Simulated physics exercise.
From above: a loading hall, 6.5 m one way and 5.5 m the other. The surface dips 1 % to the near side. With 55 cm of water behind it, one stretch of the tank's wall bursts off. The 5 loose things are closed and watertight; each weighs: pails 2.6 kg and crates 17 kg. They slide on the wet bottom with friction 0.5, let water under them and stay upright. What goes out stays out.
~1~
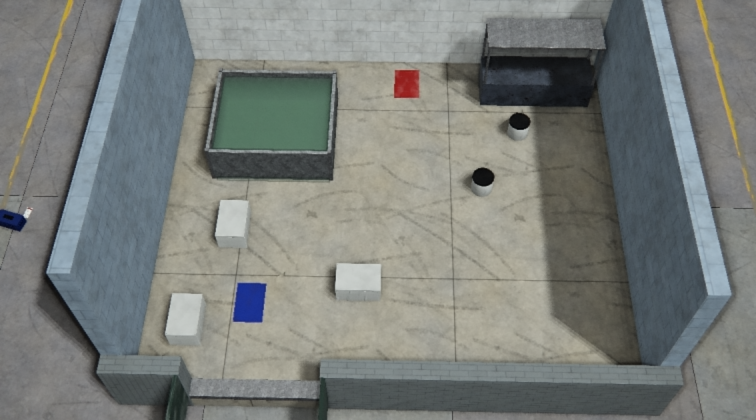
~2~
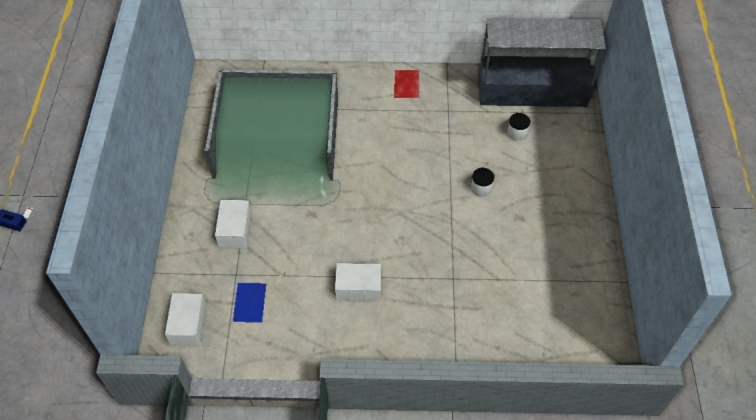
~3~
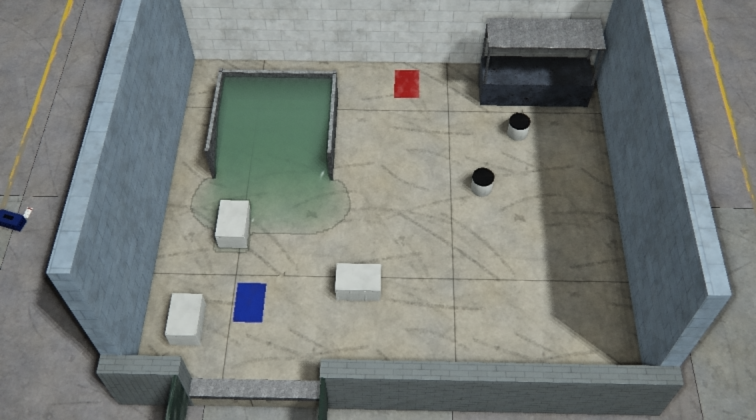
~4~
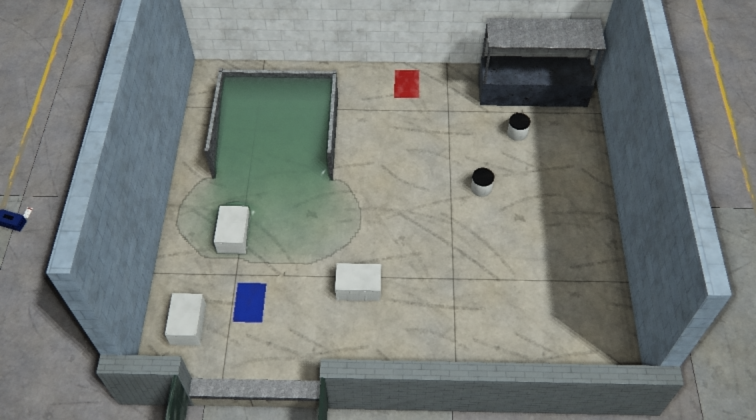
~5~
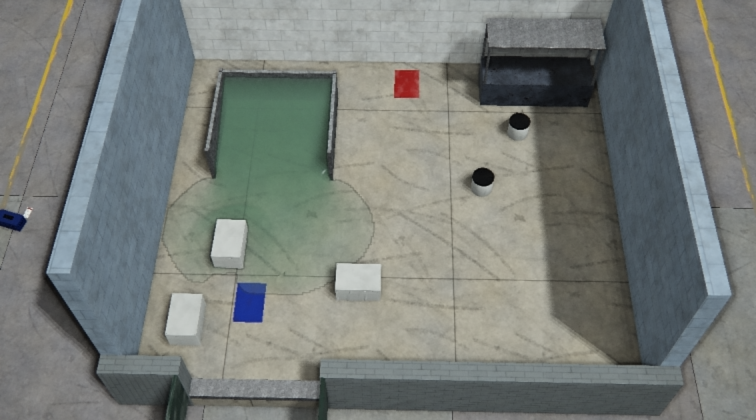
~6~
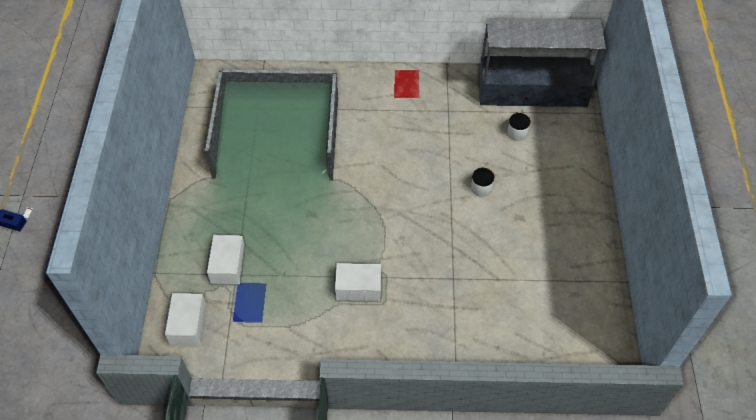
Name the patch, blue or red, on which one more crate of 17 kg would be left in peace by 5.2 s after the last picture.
Put it on red.
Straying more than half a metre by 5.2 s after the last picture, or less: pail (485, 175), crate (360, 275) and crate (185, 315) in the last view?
In turn: Short of it, more, over.
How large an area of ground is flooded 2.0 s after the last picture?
Roughly 18 m2.
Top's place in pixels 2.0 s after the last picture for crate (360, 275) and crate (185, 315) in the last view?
Near (454, 354) and (217, 345).
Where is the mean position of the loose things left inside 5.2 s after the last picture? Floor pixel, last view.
Around (524, 215).
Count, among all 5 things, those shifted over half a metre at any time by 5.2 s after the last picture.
3 of them.
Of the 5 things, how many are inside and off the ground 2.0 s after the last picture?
I count 2.
Then, 0.5 s after the last picture on blue it would be 60 cm off in 5 cm of water; on red it would be 0 cm off in 0 cm of water.
Then, 2.0 s after the last picture on blue it would be gone out; on red it would be 0 cm off in 0 cm of water.
Then, 3.4 s after the last picture on blue it would be gone out; on red it would be 0 cm off in 0 cm of water.
Then, 5.2 s after the last picture on blue it would be gone out; on red it would be 0 cm off in 0 cm of water.
